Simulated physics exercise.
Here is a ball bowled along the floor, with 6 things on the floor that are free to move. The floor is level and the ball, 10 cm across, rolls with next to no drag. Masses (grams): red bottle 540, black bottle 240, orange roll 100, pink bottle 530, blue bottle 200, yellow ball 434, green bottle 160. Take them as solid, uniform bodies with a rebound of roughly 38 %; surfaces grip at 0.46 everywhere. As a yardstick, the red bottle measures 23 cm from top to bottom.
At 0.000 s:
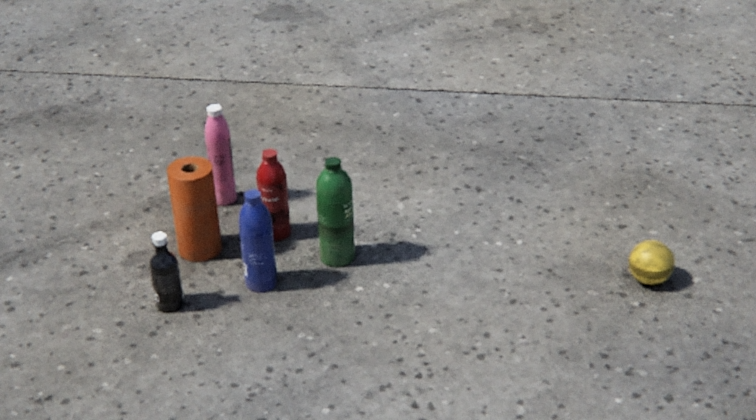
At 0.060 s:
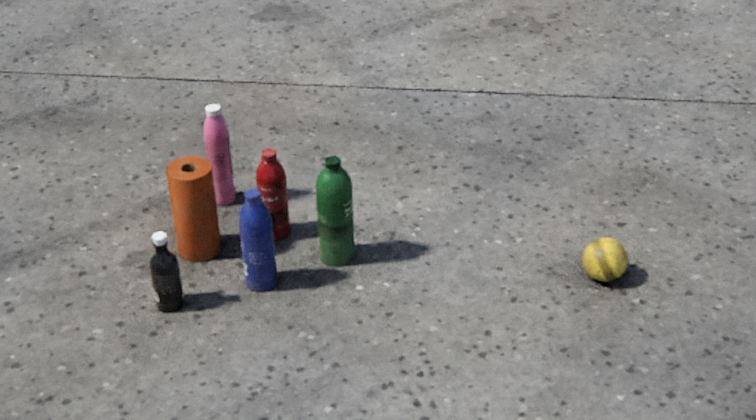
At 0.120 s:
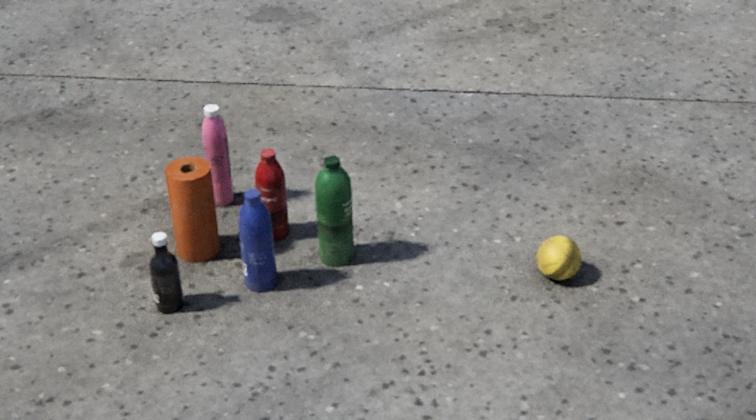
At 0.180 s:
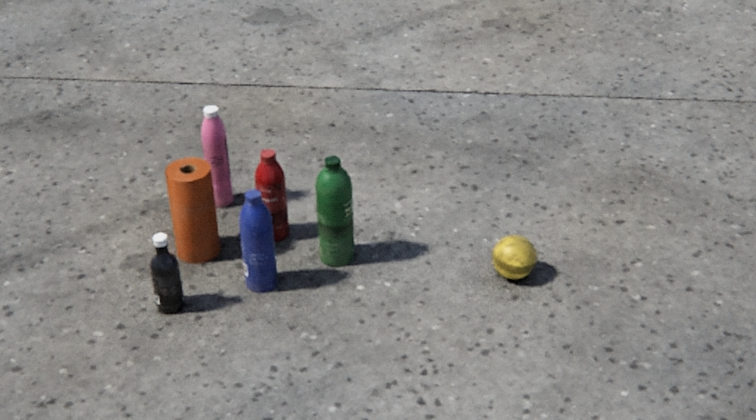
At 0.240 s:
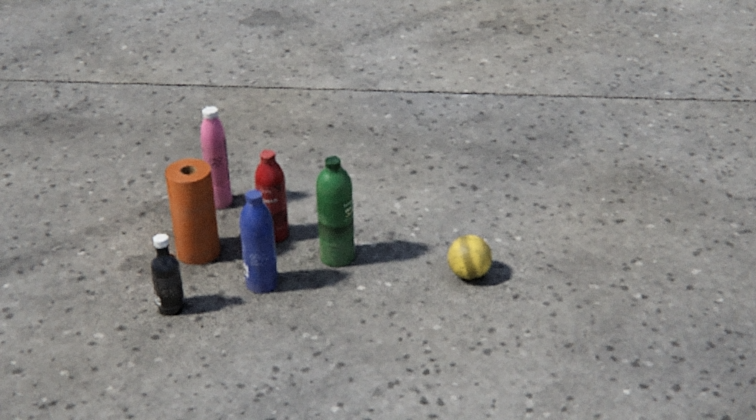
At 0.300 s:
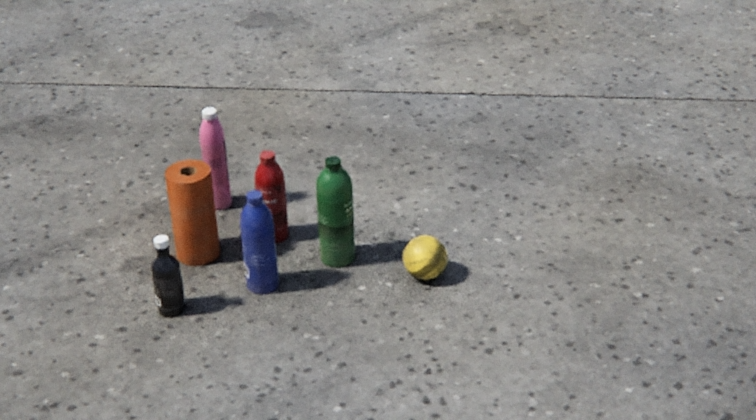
On a speckled grey concrete floor, pink, red, green, blue and black bottles stand grouped around an orange roll at the left, while a yellow ball sits apart at the right. The ball rolls steadily leftward across the open floor, closing the gap until it is near the green bottle, while the upright objects stay in place.
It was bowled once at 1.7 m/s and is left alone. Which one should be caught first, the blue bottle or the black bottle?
It is the first, the blue bottle.
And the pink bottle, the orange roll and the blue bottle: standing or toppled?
The pink bottle keeps standing; the orange roll keeps standing; the blue bottle topples.
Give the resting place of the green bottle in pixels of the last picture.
At about (320, 186).
By 0.60 s, 89 cm rolled; yellow ball near (262, 274); blue bottle tilted 12° near (207, 241); green bottle tilted 19°.
By 1.10 s, 108 cm rolled; yellow ball near (176, 314); blue bottle on its side near (109, 276); black bottle tilted 10° near (151, 274); green bottle on its side.
By 2.70 s, 148 cm rolled; blue bottle on its side near (107, 263); green bottle on its side.
When it is over (4.0 s), lying over on the floor, blue bottle and green bottle; the other 4 within 8 cm of the start. End places, in pixels of the last picture, blue bottle near (107, 262), black bottle near (159, 275). Blue bottle went at 0.78 s; black bottle was never lost.
